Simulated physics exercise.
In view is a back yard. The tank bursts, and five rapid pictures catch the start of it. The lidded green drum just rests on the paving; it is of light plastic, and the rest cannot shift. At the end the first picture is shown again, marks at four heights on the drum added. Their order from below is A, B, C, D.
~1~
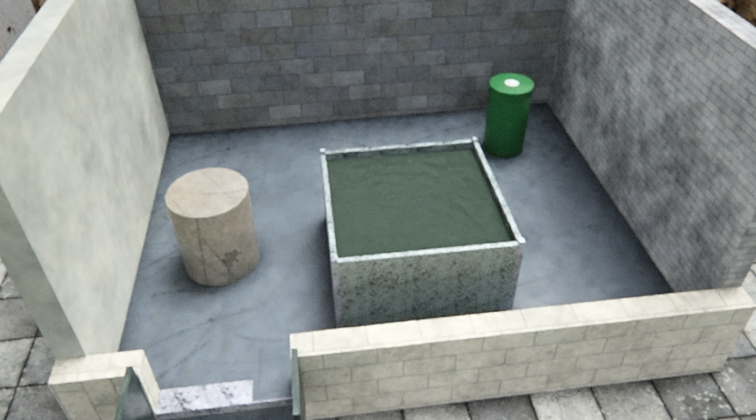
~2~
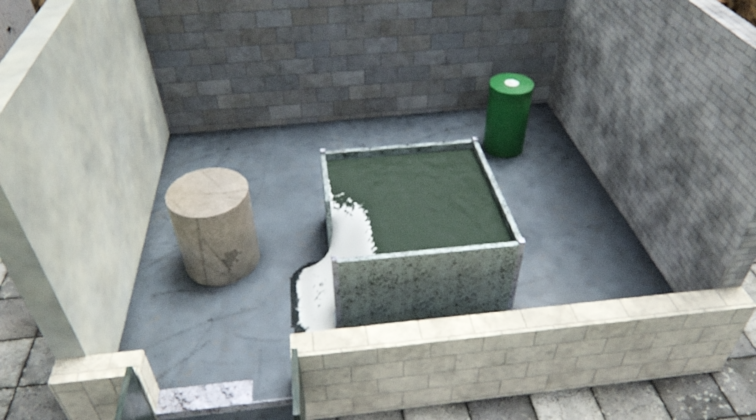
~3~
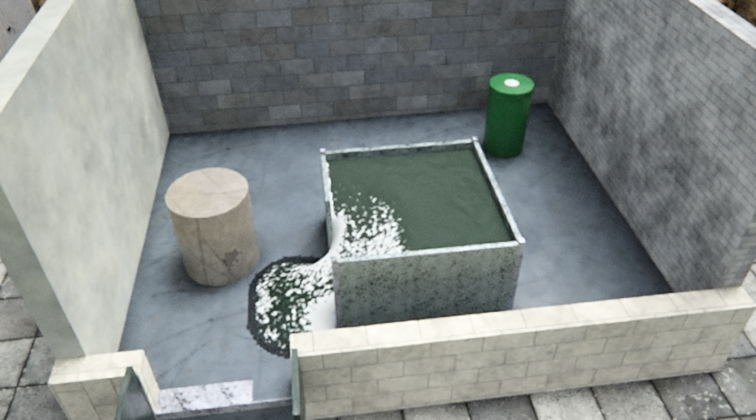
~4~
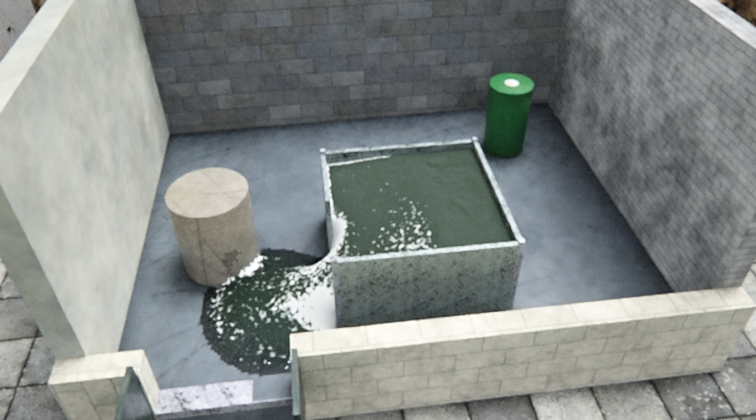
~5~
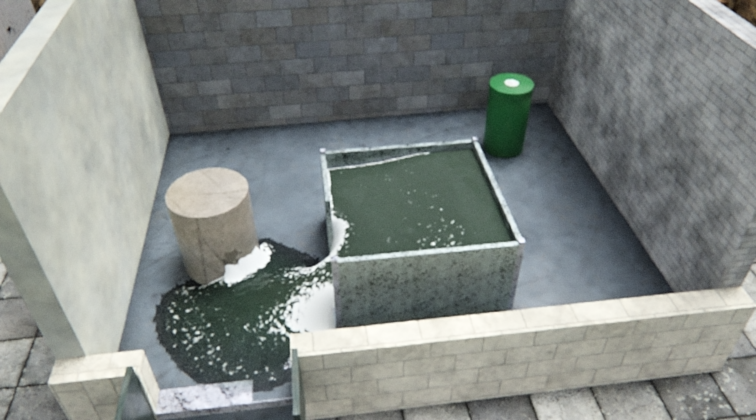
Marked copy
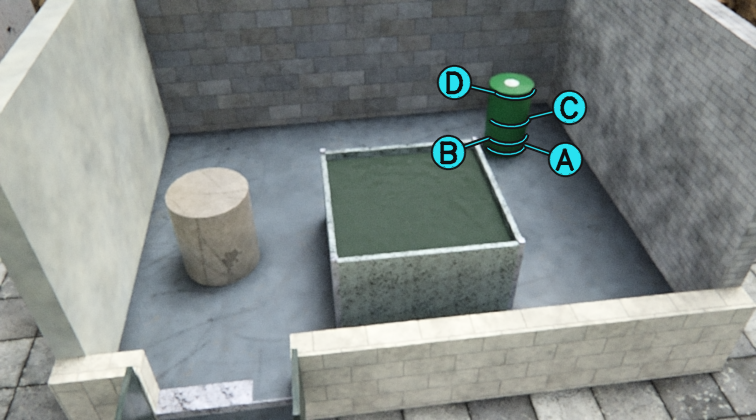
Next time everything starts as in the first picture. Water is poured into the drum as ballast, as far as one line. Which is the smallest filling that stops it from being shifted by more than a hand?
That is line A.
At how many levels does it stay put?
All of them.
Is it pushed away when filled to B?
No.
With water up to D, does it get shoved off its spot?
No.
On the marked copy, A at (510, 154); B at (511, 144); C at (514, 126); D at (518, 98); from the bottom up A, B, C, D.
Choosing A, it does not move.
Choosing B, it does not move.
Choosing C, it does not move.
Choosing D, it does not move.
